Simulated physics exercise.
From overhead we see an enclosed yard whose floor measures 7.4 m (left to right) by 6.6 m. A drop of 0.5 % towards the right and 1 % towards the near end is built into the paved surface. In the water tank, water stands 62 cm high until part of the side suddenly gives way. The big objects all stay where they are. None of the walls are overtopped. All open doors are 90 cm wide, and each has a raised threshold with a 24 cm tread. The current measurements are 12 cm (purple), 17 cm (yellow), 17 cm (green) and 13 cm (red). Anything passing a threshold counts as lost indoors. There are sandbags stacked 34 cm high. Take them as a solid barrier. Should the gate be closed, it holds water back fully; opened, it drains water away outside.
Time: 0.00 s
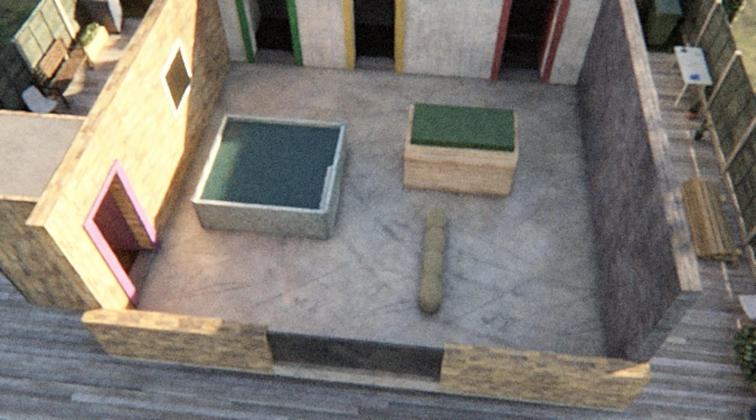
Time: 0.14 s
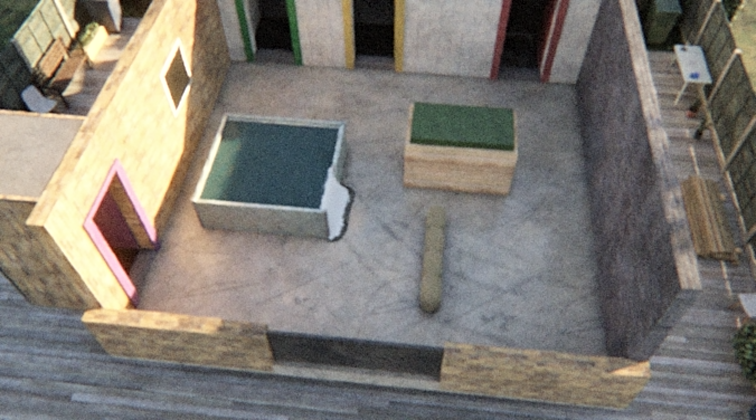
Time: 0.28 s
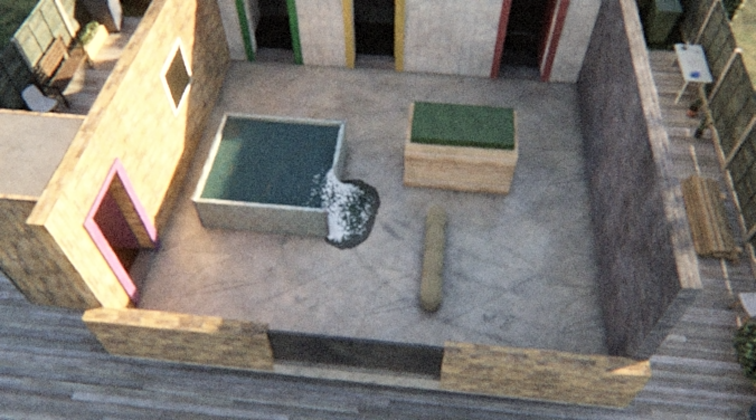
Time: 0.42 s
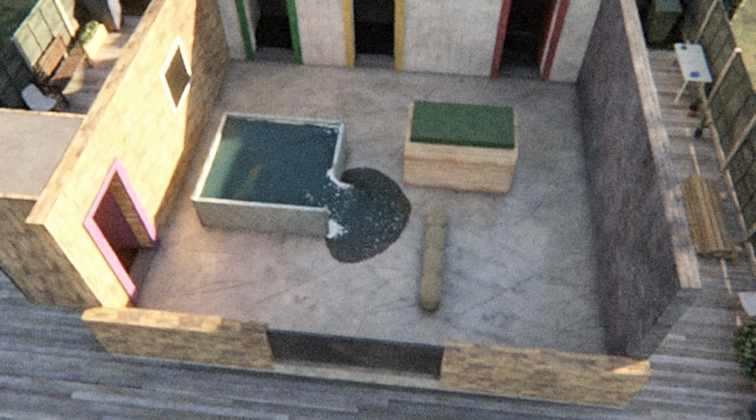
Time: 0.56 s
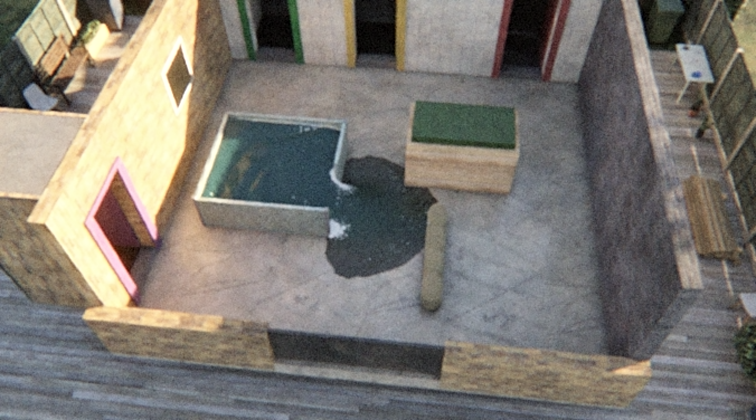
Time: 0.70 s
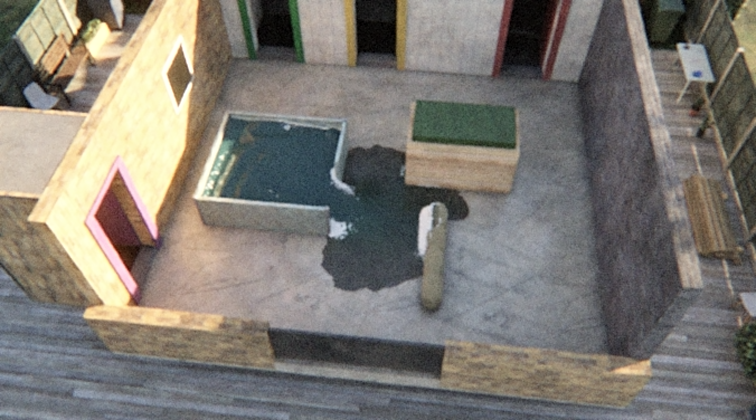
Water burst out of the right side of a tank in a walled yard and spread across the floor in a widening dark puddle, reaching the green-topped box and then washing against the sandbags.
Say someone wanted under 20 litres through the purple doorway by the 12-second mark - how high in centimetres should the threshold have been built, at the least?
They should have built it at least 7 cm high.
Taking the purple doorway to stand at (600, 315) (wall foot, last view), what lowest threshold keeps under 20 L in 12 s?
Something near 10.5 cm.
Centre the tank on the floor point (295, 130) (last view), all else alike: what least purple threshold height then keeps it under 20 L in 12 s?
At least roughly 7.0 cm high.
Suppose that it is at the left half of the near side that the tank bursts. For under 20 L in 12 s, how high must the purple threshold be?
In that case about 25 cm.
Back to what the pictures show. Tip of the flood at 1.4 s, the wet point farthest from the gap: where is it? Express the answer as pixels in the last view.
Around (571, 198).
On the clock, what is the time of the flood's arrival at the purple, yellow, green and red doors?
The purple door at 3.8 s, the yellow door at 3.0 s, the green door at 10.0 s, the red door at 5.0 s.
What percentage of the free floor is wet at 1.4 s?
Wet share: Around 15 %.
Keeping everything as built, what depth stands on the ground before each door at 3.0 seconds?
Lab note, cm: Purple 0; yellow 1; green 0; red 0.
After 1.4 s water covers 15 % of the floor, deepest (40 cm) near (427, 226); it has not reached the purple door.
After 3.0 s water covers 45 % of the floor, deepest (28 cm) near (392, 359); it has not reached the purple door.
After 12.0 s water covers 100 % of the floor, deepest (14 cm) near (599, 381); 6 cm at the purple door, 0 litres in over its 12 cm threshold.
At the purple door as built, the water arrived by 3.8 s and peaked near 11 cm at 4.6 s.
Run again over the same 12 s with other heights there, 32 litres in over 6 cm, 4 litres over 8.5 cm. The limit of 20 litres is kept from about 7 cm up.
